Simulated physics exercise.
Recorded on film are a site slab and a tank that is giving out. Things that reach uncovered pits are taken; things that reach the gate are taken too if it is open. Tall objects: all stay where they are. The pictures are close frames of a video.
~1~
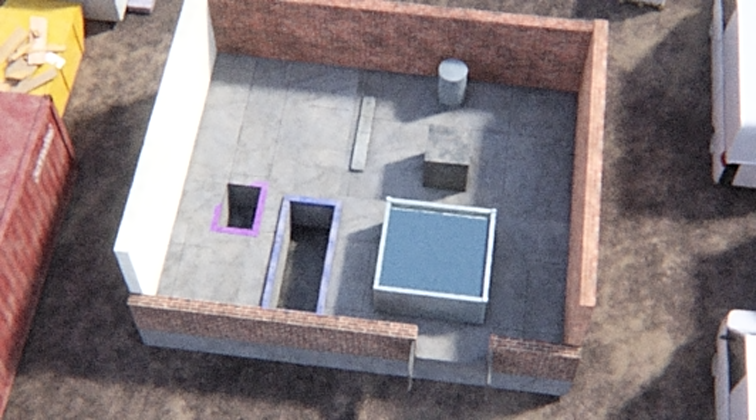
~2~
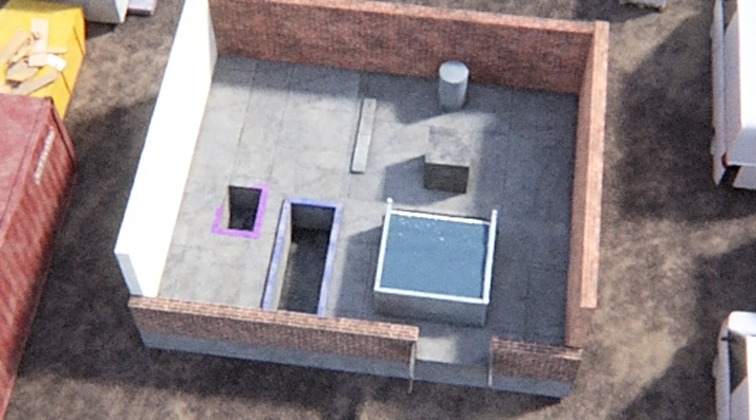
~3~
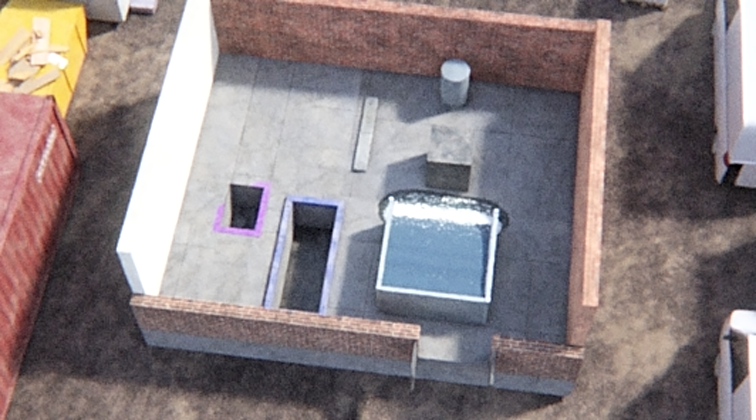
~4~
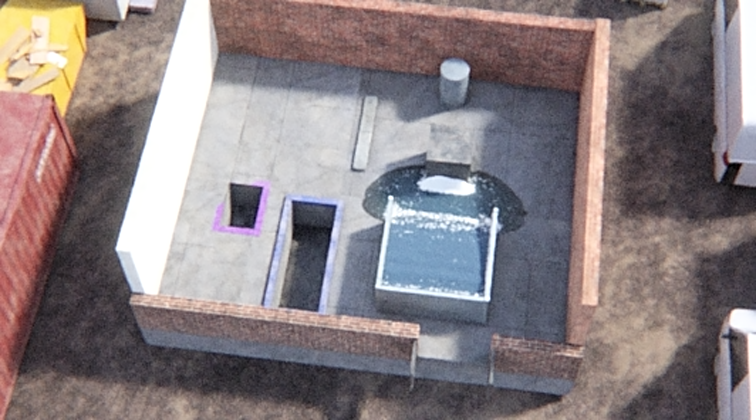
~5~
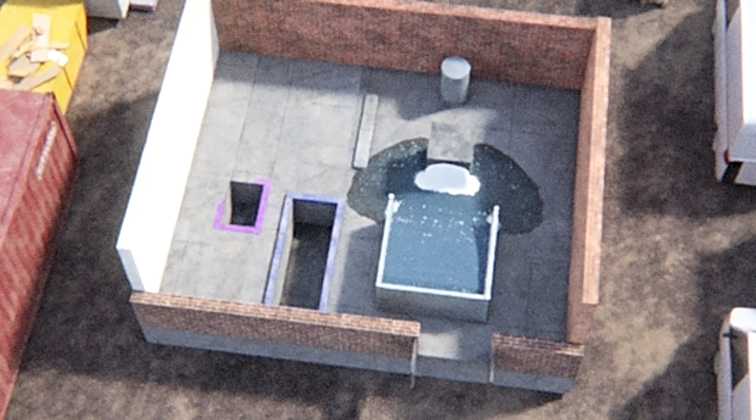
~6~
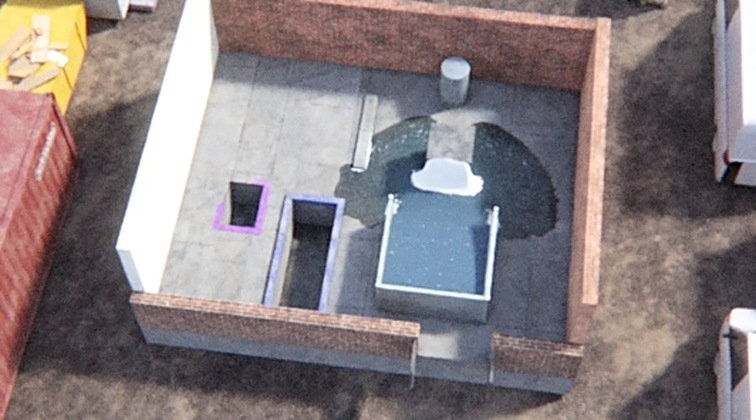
On a walled concrete site slab with two open pits, a square tank of still water stands near a block and an upright cylinder. The tank's far side gives way and water pours out, foaming against the block. The dark sheet spreads around both sides of the block across the slab.
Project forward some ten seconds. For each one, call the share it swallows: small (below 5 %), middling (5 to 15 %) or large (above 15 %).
Calls: Gate - small; purple pit - middling; blue pit - small.
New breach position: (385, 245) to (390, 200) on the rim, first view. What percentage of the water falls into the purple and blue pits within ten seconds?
Near enough: Purple 4 percent, blue 45 percent.
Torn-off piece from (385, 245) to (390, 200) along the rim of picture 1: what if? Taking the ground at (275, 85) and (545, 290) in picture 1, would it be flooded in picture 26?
Point one waterlogged, point two not reached.
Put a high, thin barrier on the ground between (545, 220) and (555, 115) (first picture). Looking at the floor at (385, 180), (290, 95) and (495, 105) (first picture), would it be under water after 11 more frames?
Swamped, swamped, swamped.
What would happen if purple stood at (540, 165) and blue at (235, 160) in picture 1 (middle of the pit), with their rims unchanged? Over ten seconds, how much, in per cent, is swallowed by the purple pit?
Roughly 40 per cent ends up in the purple pit.
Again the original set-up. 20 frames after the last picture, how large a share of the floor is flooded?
That's roughly 70 per cent.
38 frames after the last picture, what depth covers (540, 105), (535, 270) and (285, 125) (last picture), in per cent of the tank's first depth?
About 14, 6, 8 %.
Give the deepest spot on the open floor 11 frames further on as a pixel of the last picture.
Deepest point: About (579, 103).
A moment on, water covers 35 % of the floor; the gate 0 %, the purple pit 0 %, the blue pit 0 %.
Next, water covers 55 % of the floor; the gate 0 %, the purple pit 0 %, the blue pit 0 %.
Then, water covers 70 % of the floor; the gate 0 %, the purple pit 1 %, the blue pit 0 %.
Later, water covers 80 % of the floor; the gate 0 %, the purple pit 3 %, the blue pit 0 %.
In the end, water covers 90 % of the floor; the gate 3 %, the purple pit 9 %, the blue pit 1 %.
